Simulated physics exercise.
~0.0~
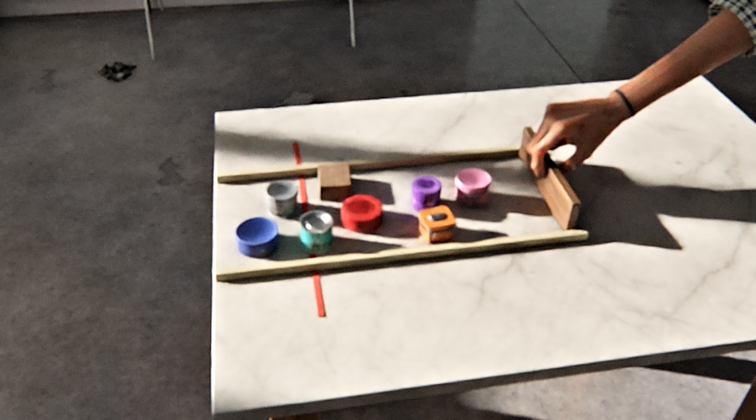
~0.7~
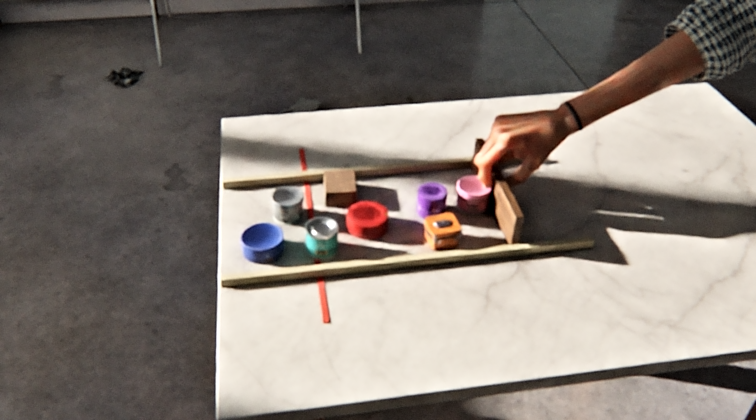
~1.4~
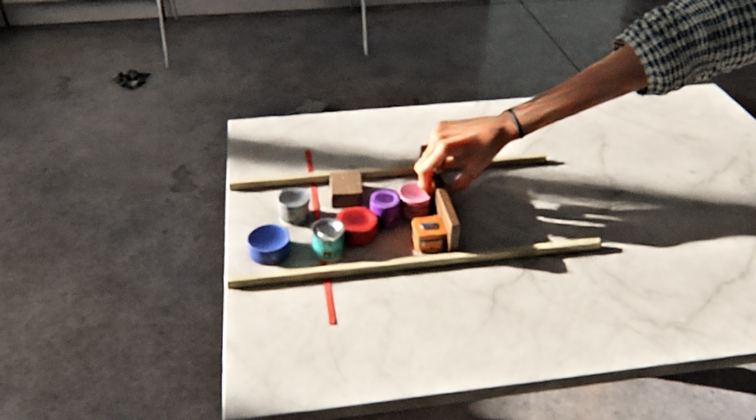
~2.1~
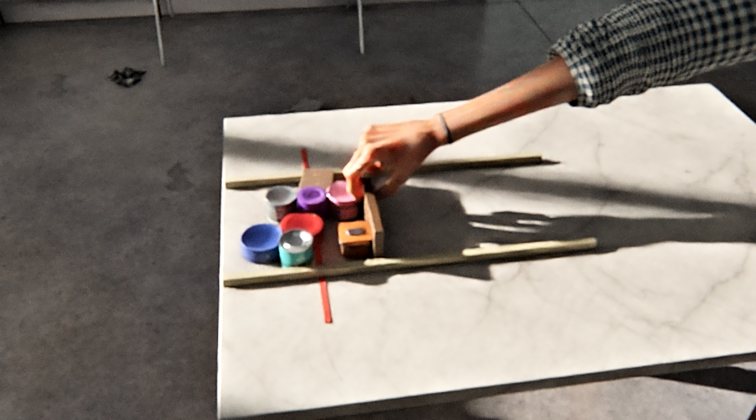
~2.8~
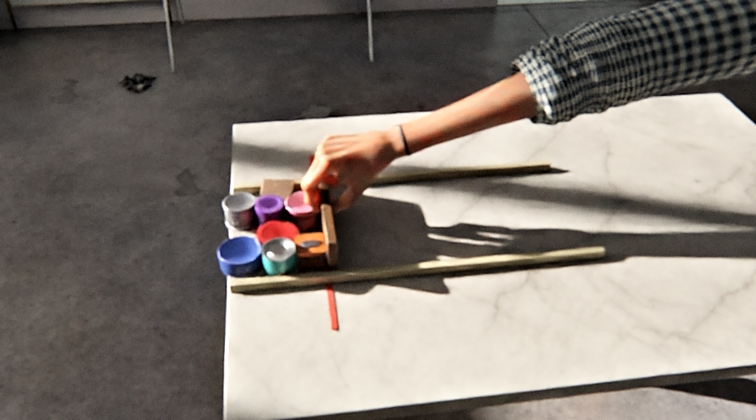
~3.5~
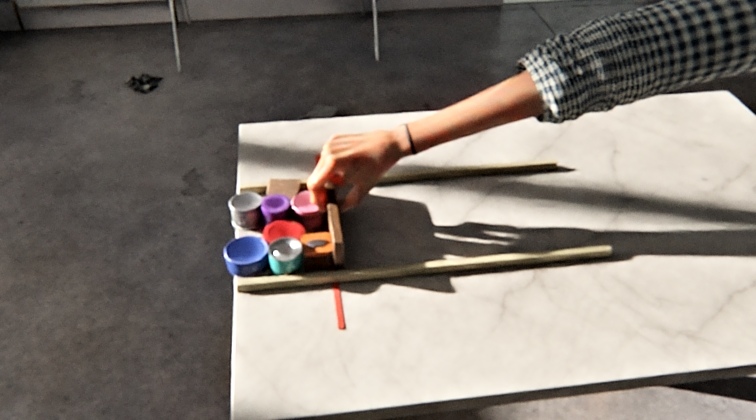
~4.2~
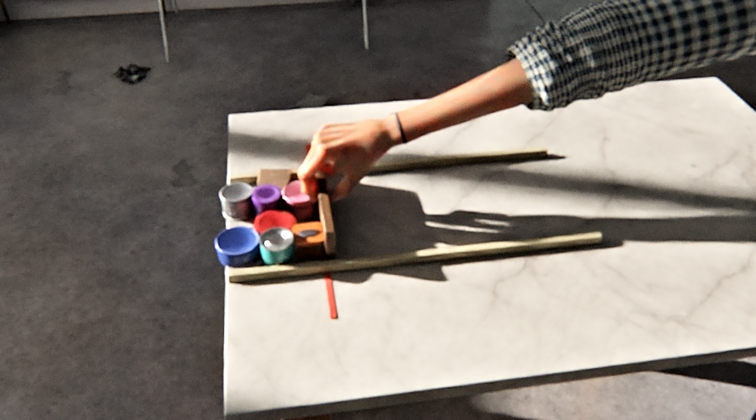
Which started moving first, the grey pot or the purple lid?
The purple lid started moving first, while the grey pot shifted only later, once the bunch had been pushed further left.
